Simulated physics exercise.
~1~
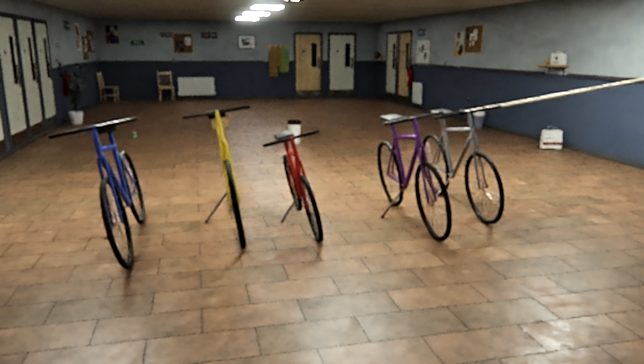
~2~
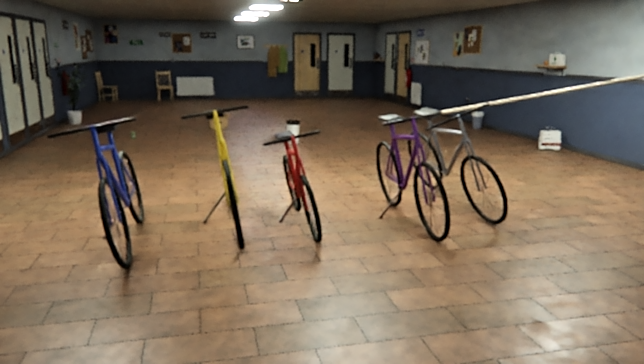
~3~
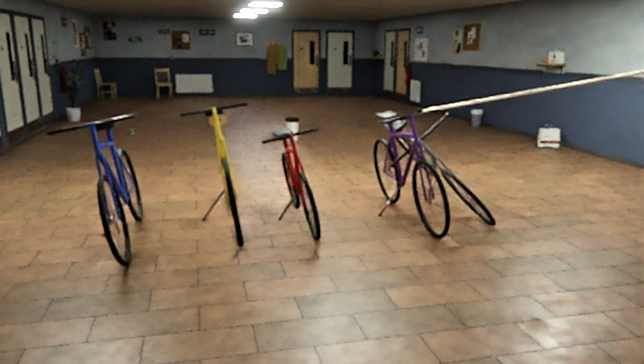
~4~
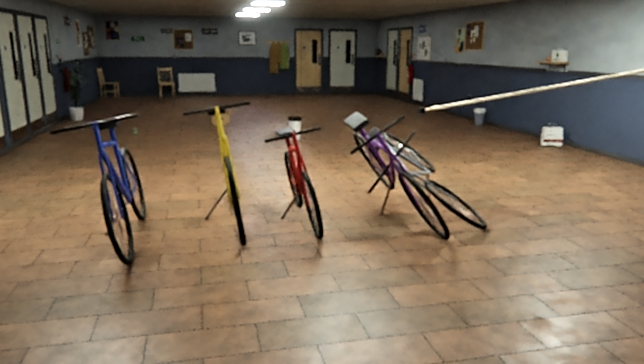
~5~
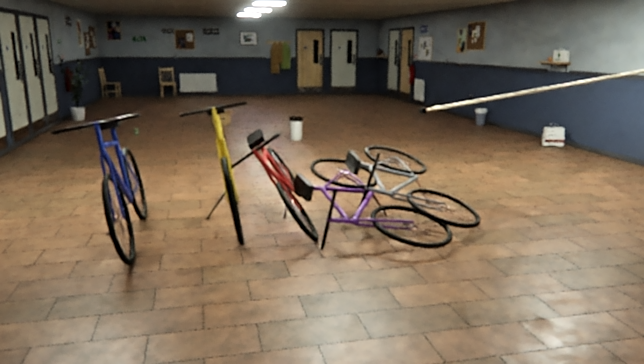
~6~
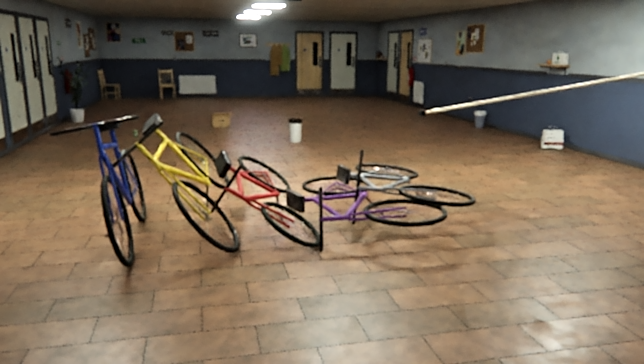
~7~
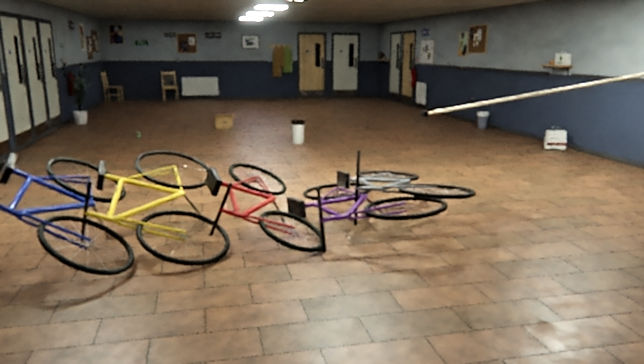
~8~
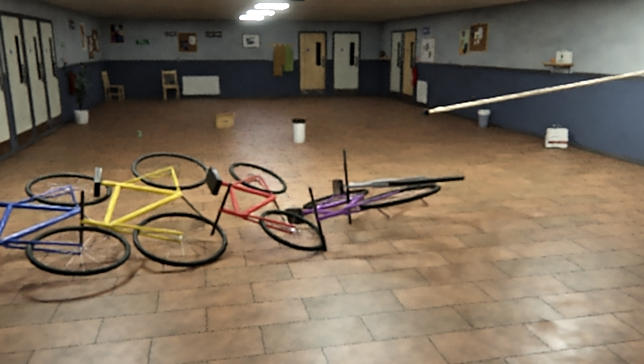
To begin with, five bicycles, blue, yellow, red, purple and grey, stand in a row on a tiled floor while a long pole reaches in from the right. The pole pushes the grey bicycle at the right end, which tips left into the purple one, and then the pole stops. The purple bicycle topples against the red one, which goes down in turn. The yellow bicycle falls next and knocks into the blue one, which tips over last at the left. In the end all five lie toppled in an overlapping line, none left standing.
